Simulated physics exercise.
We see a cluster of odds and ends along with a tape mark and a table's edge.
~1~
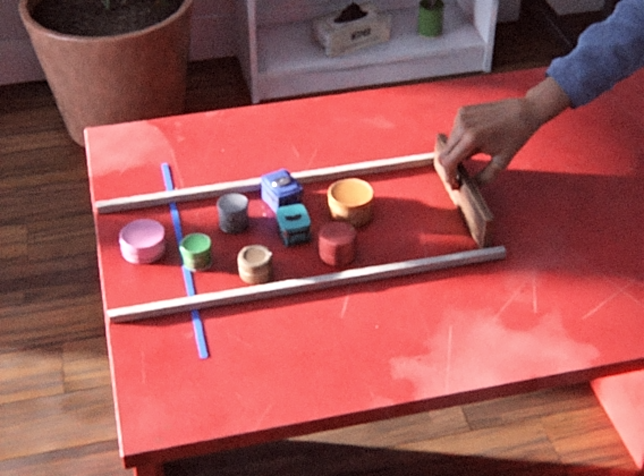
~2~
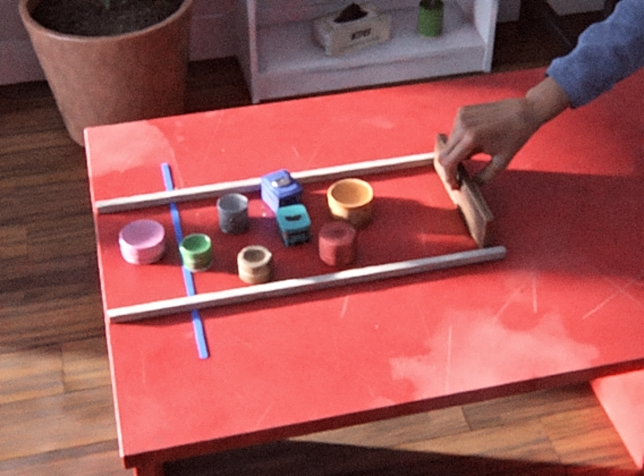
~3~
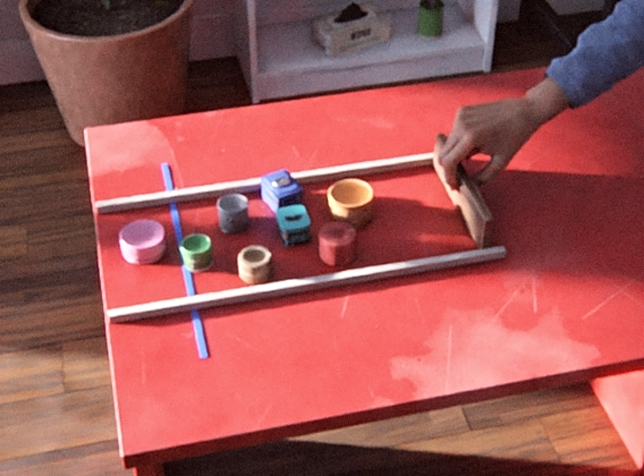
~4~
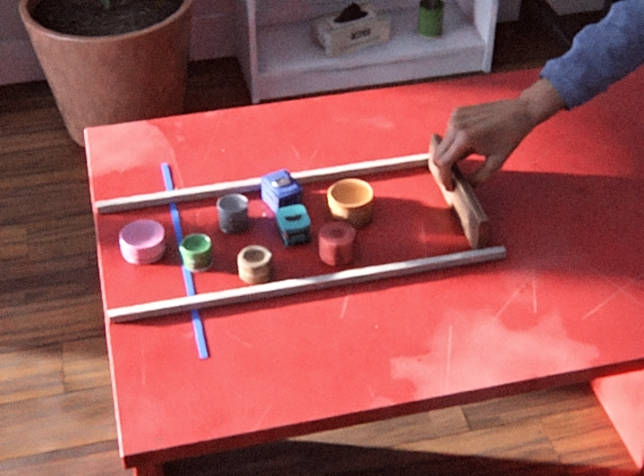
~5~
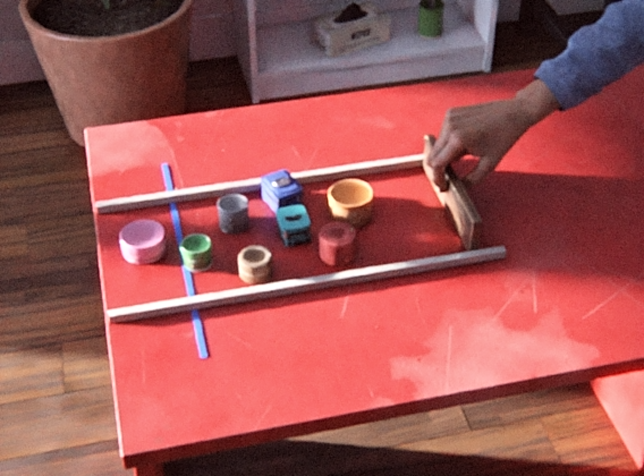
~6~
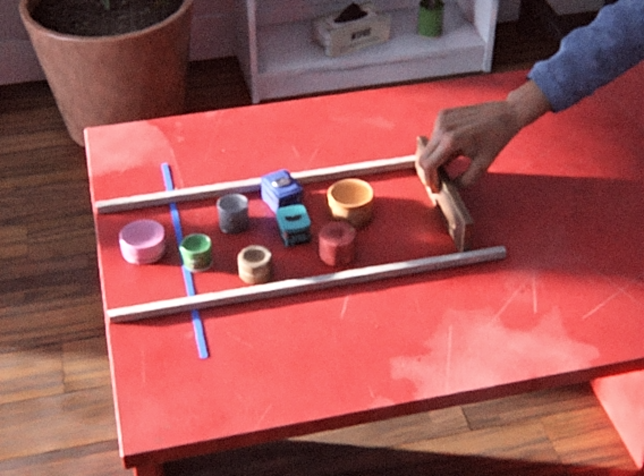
A hand held a wooden board upright on a red table, then slid it slightly left between two pale rails, while the small colourful tubs and other pieces near a blue tape strip stayed still.
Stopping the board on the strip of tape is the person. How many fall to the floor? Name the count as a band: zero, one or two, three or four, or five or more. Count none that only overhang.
The count falls in the zero band.
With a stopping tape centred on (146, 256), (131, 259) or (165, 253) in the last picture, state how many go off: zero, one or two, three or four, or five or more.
In order of the three spots, it's three to four, then five or more, then just one or two.
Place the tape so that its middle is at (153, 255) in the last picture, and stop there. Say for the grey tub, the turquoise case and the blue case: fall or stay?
Observed: Grey tub hangs on; turquoise case hangs on; blue case hangs on.
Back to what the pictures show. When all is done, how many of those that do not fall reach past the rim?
I'd put it at 1.
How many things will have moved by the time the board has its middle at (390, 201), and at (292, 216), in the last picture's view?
The counts are 0 and 6.
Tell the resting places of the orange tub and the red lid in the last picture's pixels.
Same order as the question: First (157, 233), second (169, 272).
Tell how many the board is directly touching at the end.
Number in contact with it: 3.
Early on, none off yet; pink tub at rest near (144, 242); green tin at rest near (197, 253); grey tub at rest near (234, 214).
Finally, the number that fall off is zero.
